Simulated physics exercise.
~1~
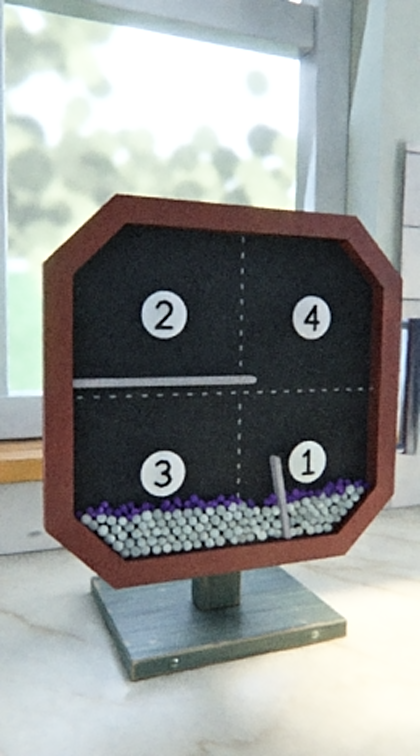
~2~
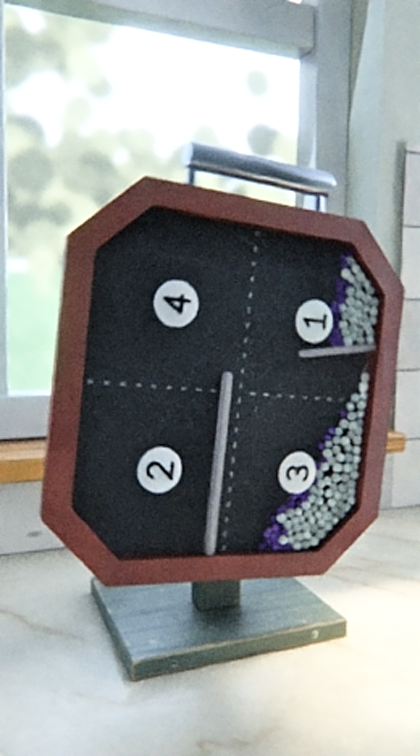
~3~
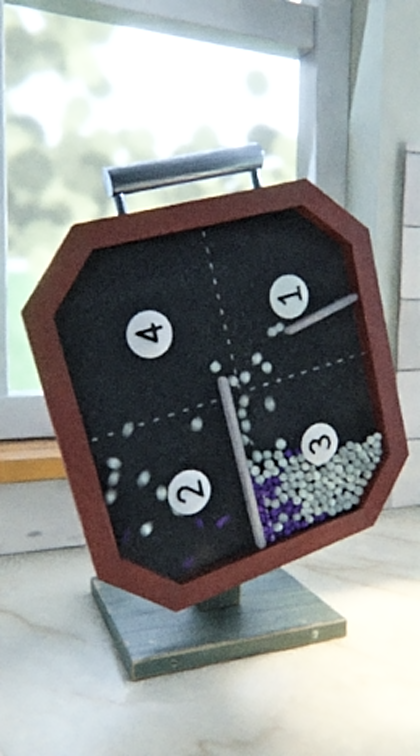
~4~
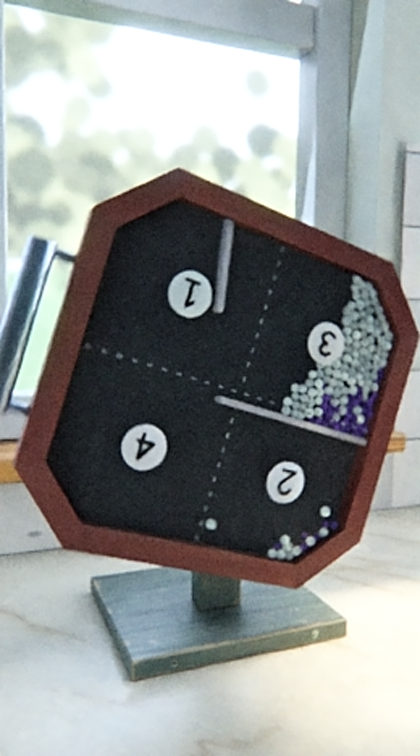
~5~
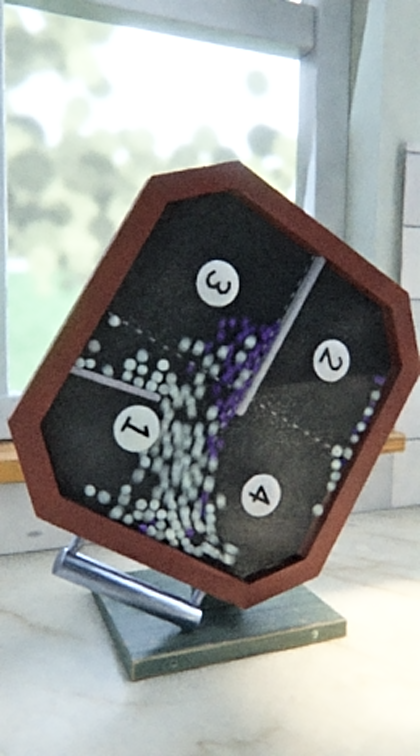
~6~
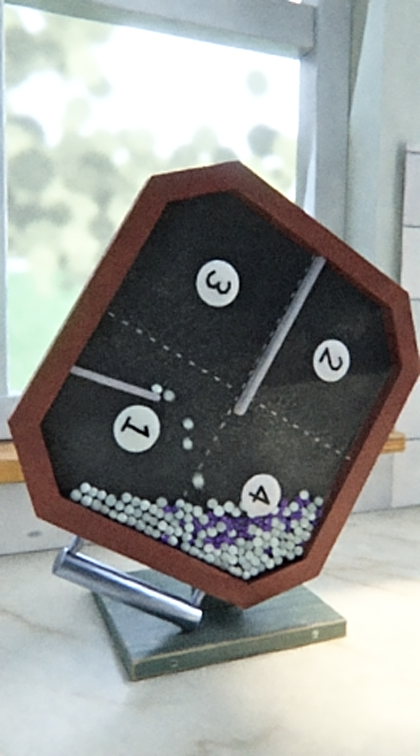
A reddish-brown framed box of white and purple beads on a stand turned anticlockwise, sending them sliding along the side and pouring past the inner bars, until it stopped nearly upside down with most of them heaped in the quarter marked four.
